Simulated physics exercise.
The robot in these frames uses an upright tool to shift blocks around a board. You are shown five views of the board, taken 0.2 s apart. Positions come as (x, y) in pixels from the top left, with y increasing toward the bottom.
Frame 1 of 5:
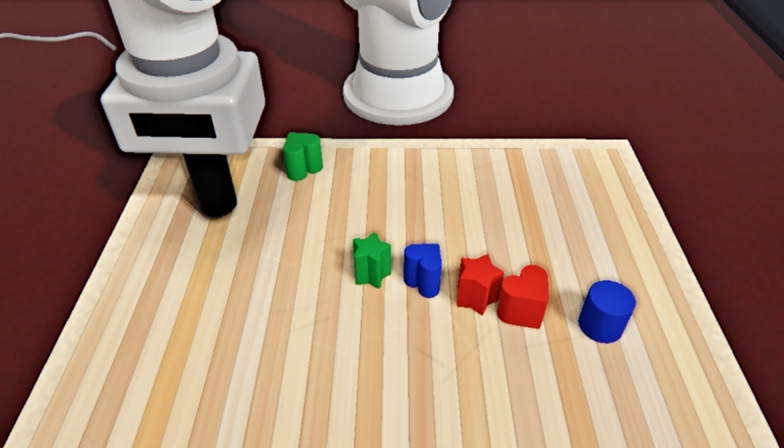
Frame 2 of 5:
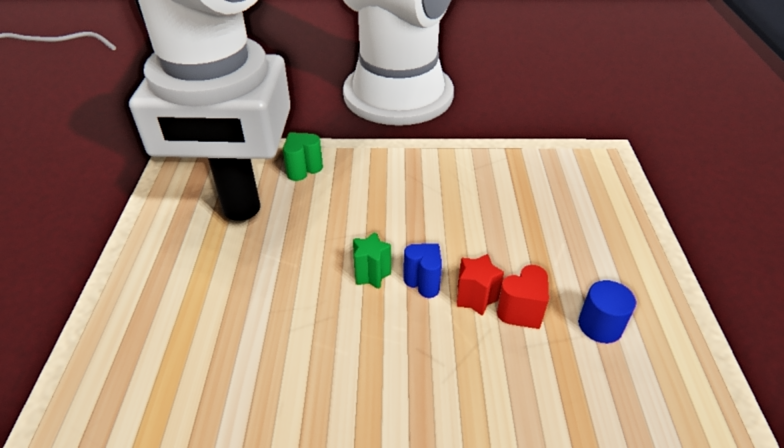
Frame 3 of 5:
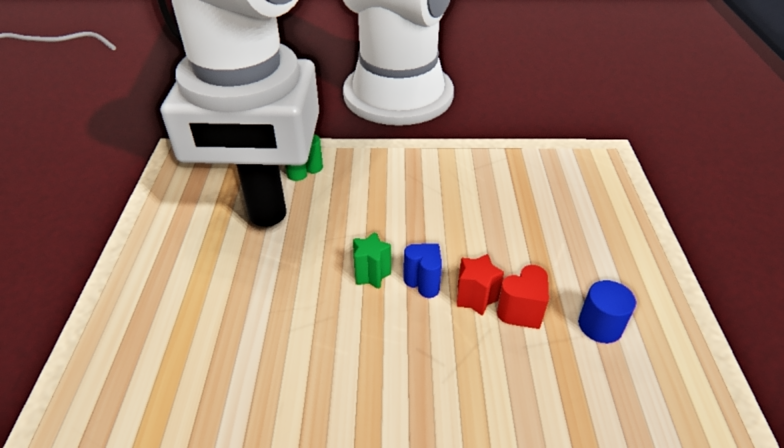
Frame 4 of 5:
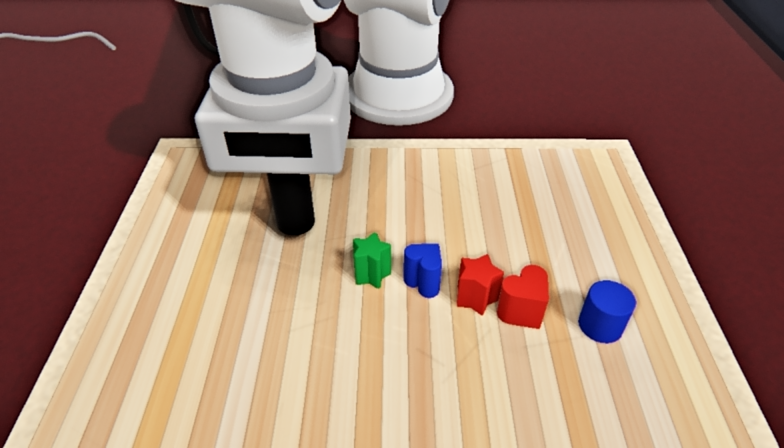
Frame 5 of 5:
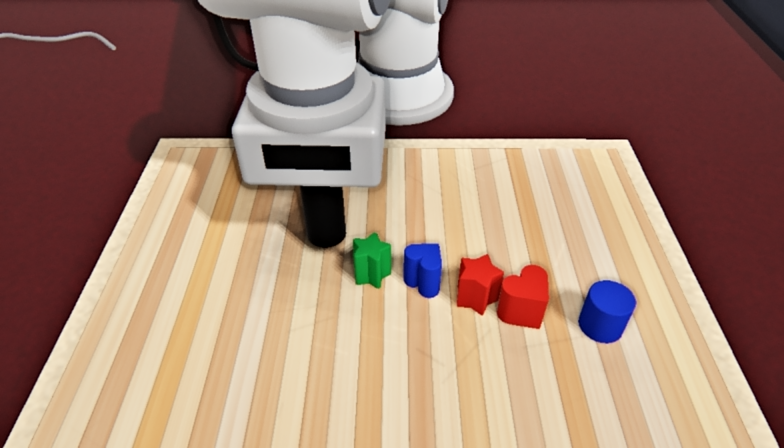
A robot arm holding a dark upright tool starts at the upper left of a striped wooden board and moves steadily right and slightly nearer the viewer. It passes in front of a green block, hiding it, and ends just left of the green star, while the visible blocks stay still.
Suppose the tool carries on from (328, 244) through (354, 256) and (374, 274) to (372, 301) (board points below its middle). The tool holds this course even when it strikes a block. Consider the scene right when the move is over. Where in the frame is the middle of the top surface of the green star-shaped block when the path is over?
My best guess is (400, 292).
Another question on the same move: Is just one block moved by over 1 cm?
The answer is yes.
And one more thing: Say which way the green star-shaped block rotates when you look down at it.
Its rotation is counterclockwise.
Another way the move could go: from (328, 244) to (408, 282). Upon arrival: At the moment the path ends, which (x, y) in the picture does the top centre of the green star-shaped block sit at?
At pixel (410, 281).
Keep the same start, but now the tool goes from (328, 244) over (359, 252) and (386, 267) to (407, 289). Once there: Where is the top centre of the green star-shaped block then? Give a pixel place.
At roughly (397, 288).
The first path, step by step. Halfway along, tool (367, 254); green star-shaped block (384, 257).
At the end, tool (371, 291); green star-shaped block (400, 292), turned 25° anticlockwise; blue heart in place.
